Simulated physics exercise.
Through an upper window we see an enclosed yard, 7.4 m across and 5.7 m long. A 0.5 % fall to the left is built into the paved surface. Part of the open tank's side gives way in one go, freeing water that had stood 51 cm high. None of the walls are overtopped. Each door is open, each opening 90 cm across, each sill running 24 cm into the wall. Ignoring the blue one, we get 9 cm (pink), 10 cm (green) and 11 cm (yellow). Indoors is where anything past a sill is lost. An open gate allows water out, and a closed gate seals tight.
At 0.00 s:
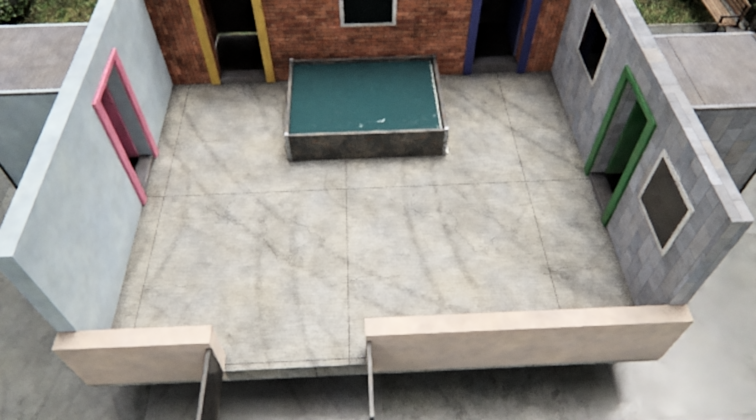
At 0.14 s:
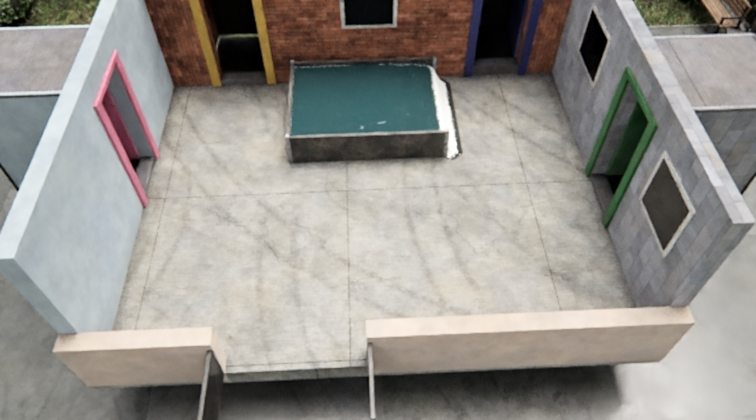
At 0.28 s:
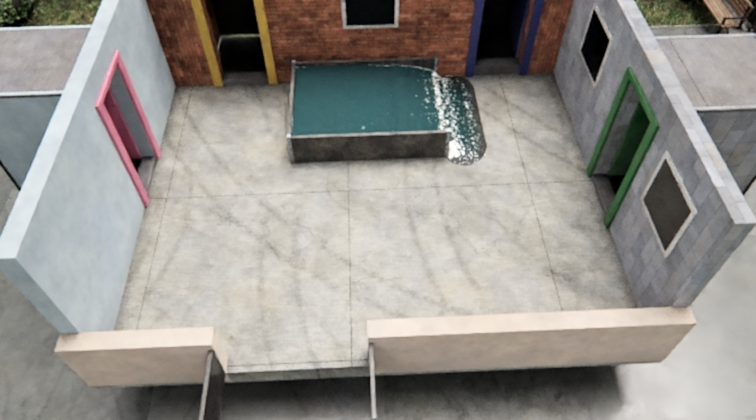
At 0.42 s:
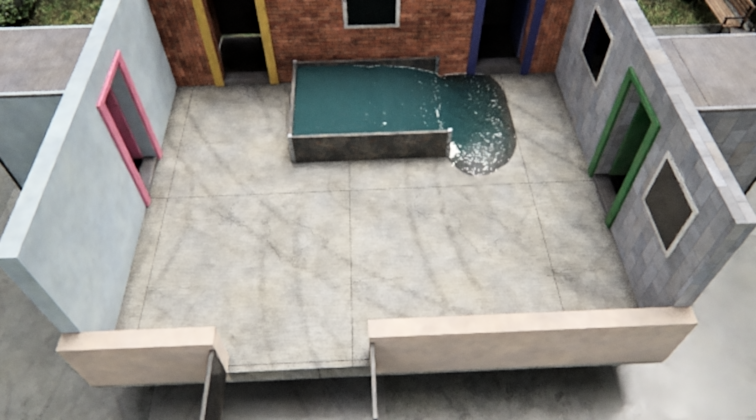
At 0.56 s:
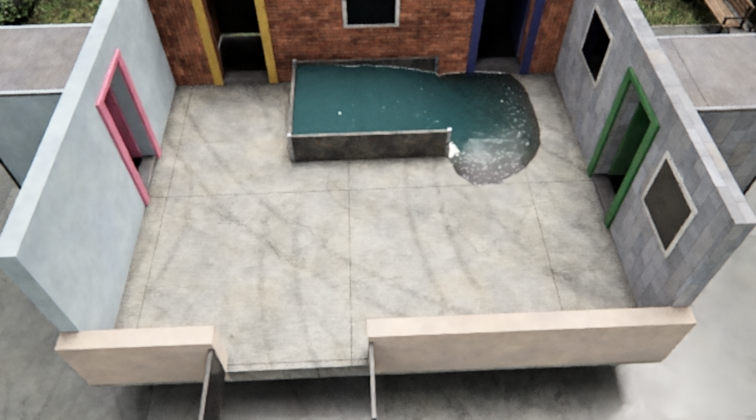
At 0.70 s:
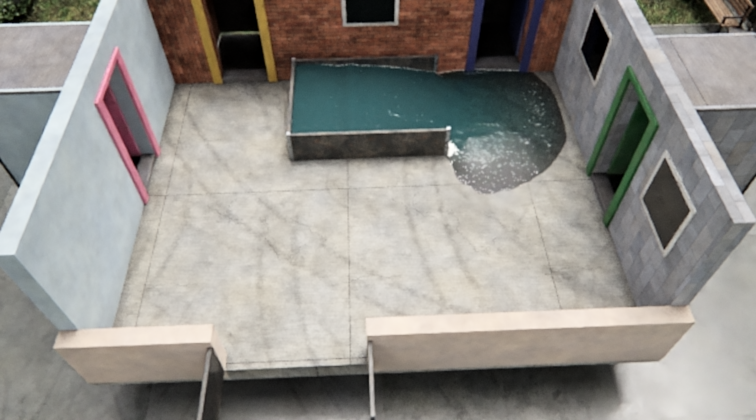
The clip opens on a walled yard seen from above, with still, dark green water in an open tank against the brick back wall. The tank's right side gives way and water pours out, foaming, then spreads rightward across the pale paving in a widening rounded pool, reaching the blue door.
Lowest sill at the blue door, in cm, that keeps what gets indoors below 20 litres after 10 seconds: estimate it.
My estimate is 23 cm.
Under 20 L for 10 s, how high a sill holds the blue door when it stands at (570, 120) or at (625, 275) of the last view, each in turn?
You'd want about 27 cm there first, then about 11.5 cm.
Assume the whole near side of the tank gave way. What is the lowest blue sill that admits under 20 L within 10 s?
Minimum height: Approx. 6.0 cm.
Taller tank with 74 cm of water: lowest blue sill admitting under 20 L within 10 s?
I'd go with near 36 cm then.
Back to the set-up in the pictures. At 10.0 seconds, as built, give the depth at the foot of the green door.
Depth: Near 7.0 cm.
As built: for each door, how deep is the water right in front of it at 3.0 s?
Pink door 0 cm, blue door 29 cm, green door 16 cm, yellow door 0 cm.
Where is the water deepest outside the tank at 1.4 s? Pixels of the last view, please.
Around (547, 81).
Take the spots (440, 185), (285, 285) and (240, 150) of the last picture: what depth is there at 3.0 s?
Roughly 0, 0 and 0 cm, in turn.
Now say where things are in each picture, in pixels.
Still water, 51 cm deep, in the open tank at (365, 97); the blue door at (502, 29) is dry, in the first picture.
The gap is at (438, 109), the front 0.2 m out at (456, 153); the back of the open tank holds 51 cm, in the second picture.
Water pours out at (439, 111) and has run 0.7 m, to (481, 150); about 10 cm deep outside, 51 cm at the back, in the third picture.
The front is at (511, 143), 1.2 m from the gap at (440, 112); 2.6 m2 of floor is wet, 51 cm left at the back, in the fourth picture.
Water pours out at (439, 111) and has run 1.7 m, to (535, 133); about 7 cm deep outside, 51 cm at the back, in the fifth picture.
The gap is at (438, 110), the front 2.2 m out at (560, 128); the back of the open tank holds 51 cm; water is at the blue door at (504, 29), in the sixth picture.
After 1.4 s water covers 20 % of the floor, deepest (38 cm) near (547, 81); 14 cm at the blue door, 0 litres in over its 21 cm sill.
After 3.0 s water covers 30 % of the floor, deepest (33 cm) near (545, 75); 29 cm at the blue door, 13 litres in over its 21 cm sill.
After 10.0 s water covers 90 % of the floor, deepest (12 cm) near (115, 322); 5 cm at the blue door, 32 litres in over its 21 cm sill.
At the blue door as built, the water arrived by 0.6 s and peaked near 29 cm at 3.0 s.
With a sill of 20 cm, 39 litres would have come in within the 10 s; with 27.5 cm, 6 litres. So under 20 litres takes about 23 cm.
